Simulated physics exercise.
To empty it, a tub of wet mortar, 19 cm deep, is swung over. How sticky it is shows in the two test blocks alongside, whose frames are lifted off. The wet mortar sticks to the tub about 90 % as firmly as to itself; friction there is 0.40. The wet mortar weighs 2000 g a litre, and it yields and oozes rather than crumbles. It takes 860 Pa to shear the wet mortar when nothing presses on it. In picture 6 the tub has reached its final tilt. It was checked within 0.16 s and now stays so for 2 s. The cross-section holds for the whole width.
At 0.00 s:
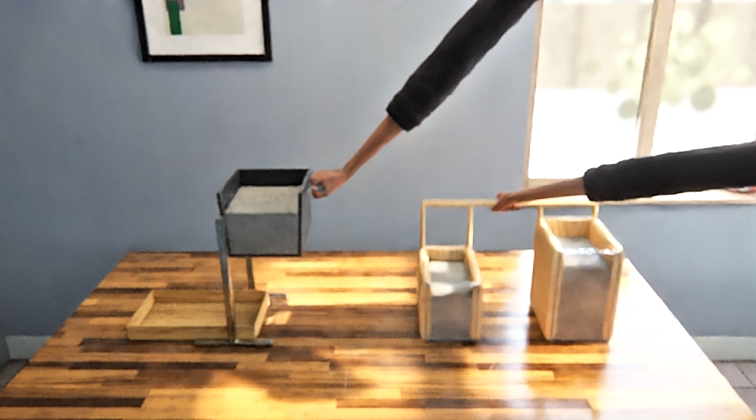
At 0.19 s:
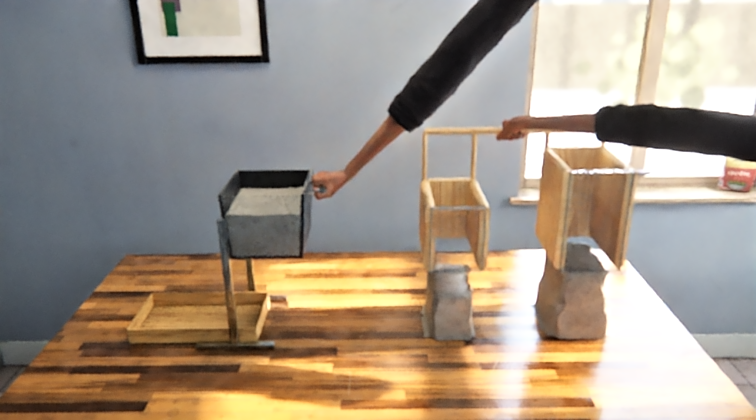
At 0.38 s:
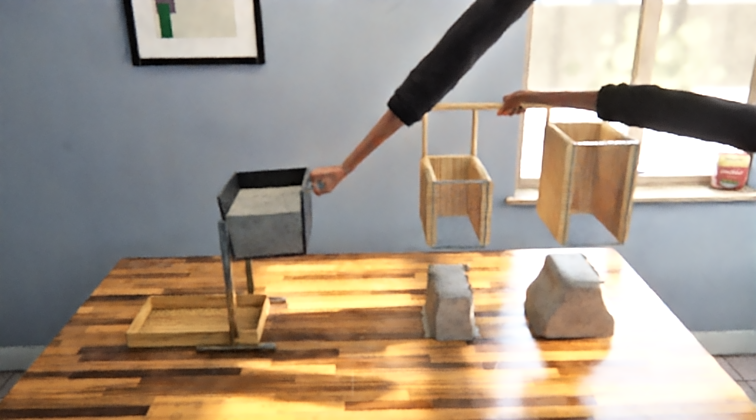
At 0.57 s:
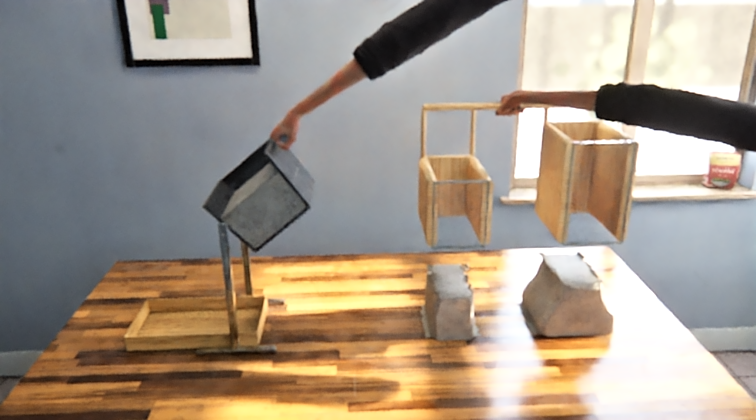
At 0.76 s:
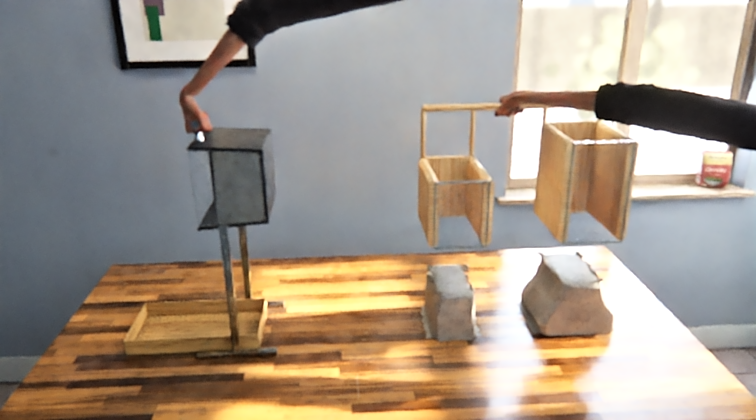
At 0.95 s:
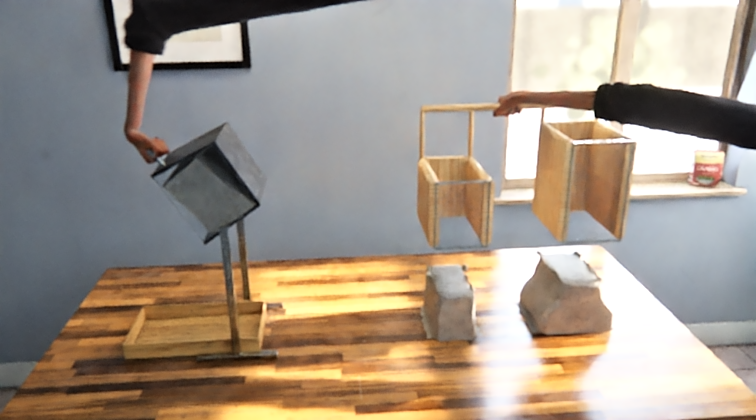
A grey square tub of wet mortar sits on a metal stand over a shallow wooden tray, at the left of a striped wooden table seen from the front and slightly above, before a blue wall and bright window. At right, a hand lifts two joined wooden moulds off two grey blocks, which slump, the larger one spreading more. Another hand then swings the tub leftward past upright, while the view shifts very slightly.
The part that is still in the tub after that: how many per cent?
Close to 7 per cent.
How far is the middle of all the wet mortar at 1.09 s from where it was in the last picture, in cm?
About 12 cm.
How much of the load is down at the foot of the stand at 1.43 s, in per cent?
Some 95 per cent.
After 1.09 s, the tub is at 120 degrees and holds 42 %.
After 1.26 s, the tub is at 120 degrees and holds 7 %.
After 1.43 s, the tub is at 120 degrees and holds 7 %.
After 1.60 s, the tub is at 120 degrees and holds 7 %.
After 2.95 s, at the end, the tub is at 120 degrees and holds 7 %.
